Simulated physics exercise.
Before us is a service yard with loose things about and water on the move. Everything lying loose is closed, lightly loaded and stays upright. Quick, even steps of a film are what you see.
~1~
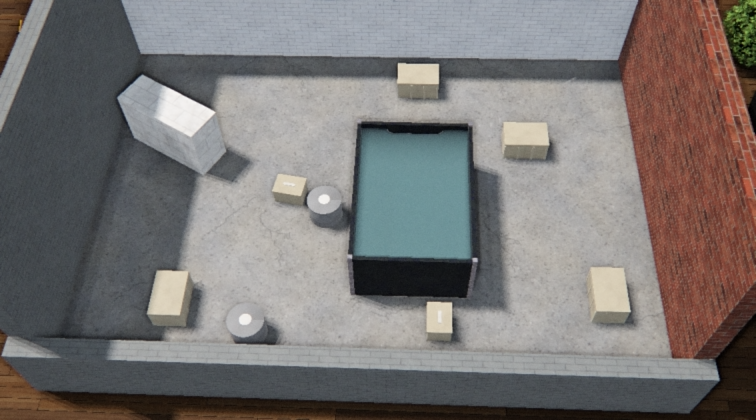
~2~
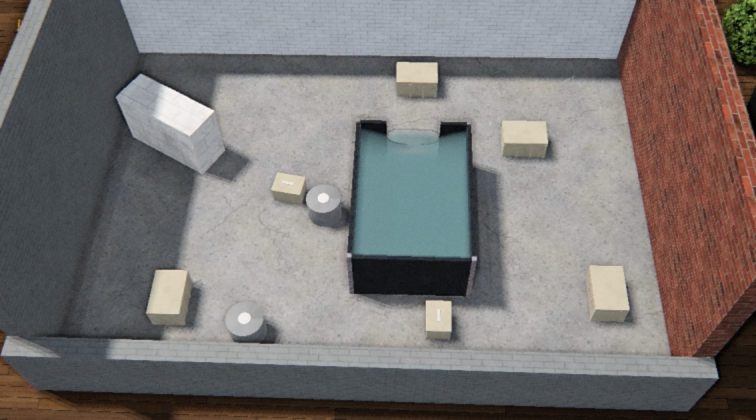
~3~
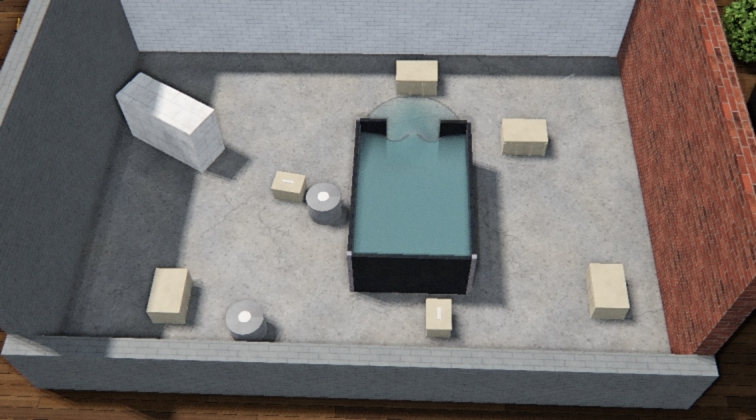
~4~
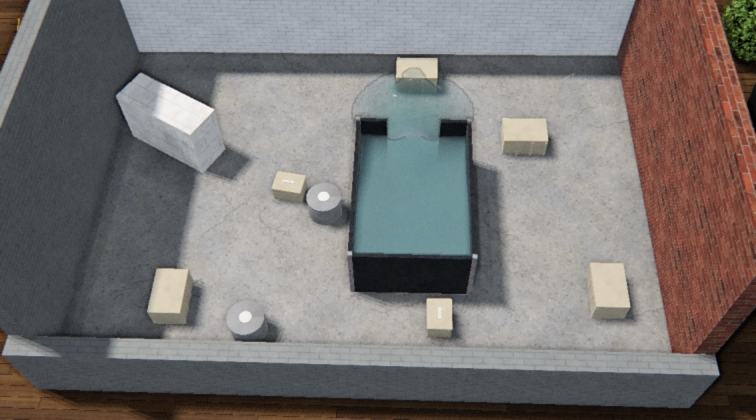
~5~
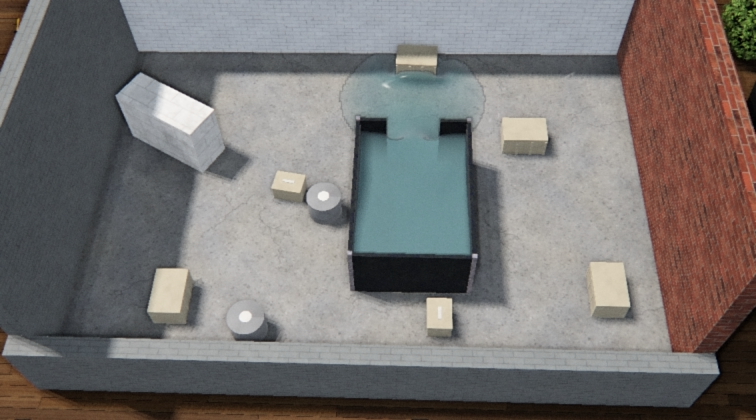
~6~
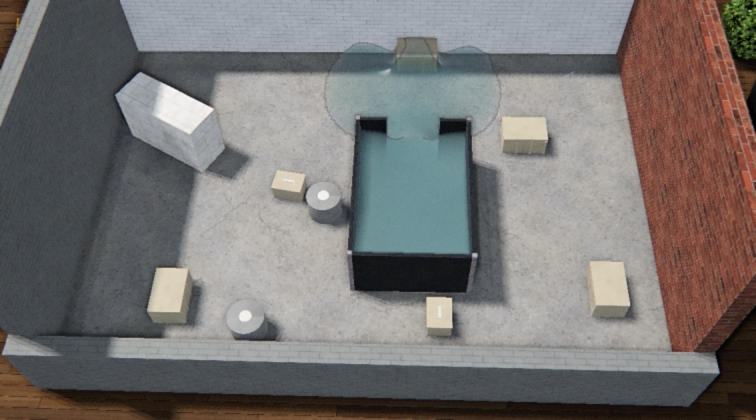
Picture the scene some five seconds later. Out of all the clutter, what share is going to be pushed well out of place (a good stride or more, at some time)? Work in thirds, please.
It stays below a third.
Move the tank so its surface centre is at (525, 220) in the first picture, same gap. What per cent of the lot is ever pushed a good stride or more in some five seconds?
I'd estimate around 40 percent.
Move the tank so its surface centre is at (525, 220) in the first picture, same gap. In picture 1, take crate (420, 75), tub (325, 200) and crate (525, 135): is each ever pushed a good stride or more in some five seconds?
First displaced far, then never went far, then displaced far.
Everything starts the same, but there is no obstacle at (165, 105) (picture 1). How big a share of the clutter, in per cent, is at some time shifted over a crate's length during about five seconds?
I'd say near 0 out of every hundred.
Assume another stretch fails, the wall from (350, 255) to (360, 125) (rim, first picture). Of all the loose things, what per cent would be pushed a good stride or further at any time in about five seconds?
I'd put it at about 60 percent.
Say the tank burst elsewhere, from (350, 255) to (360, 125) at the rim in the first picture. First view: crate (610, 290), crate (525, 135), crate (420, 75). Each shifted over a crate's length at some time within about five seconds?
In turn: Stayed short, stayed short, stayed short.
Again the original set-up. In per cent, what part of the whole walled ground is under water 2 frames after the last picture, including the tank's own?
Estimate: Near 25 %.
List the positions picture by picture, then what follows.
In the first frame, a crate at (419, 74) rests on the ground; a tub at (325, 200) rests on the ground; 0 of 8 have shifted.
In the second frame, a crate at (417, 72) rests on the ground; a tub at (324, 198) rests on the ground; 0 of 8 have shifted.
In the third frame, a crate at (417, 70), on the bottom; a tub at (324, 197), on the bottom; 0 of 8 have shifted.
In the fourth frame, a crate at (417, 68), on the bottom, close to its start; a tub at (324, 197), on the bottom; 0 of 8 have shifted.
In the fifth frame, a crate at (417, 55), on the bottom, close to its start; a tub at (324, 196) rests on the ground; 1 of 8 have shifted.
In the sixth frame, a crate at (417, 47) rests on the ground, a stride from its start; a tub at (324, 196), on the bottom; 1 of 8 have shifted.
A moment on, 0 of 8 are well off their spots; 0 afloat.
Next, 0 of 8 are well off their spots; 1 afloat.
Later, 0 of 8 are well off their spots; 1 afloat.
In the end, 0 of 8 are well off their spots, and 0 have been at some point; 1 afloat.
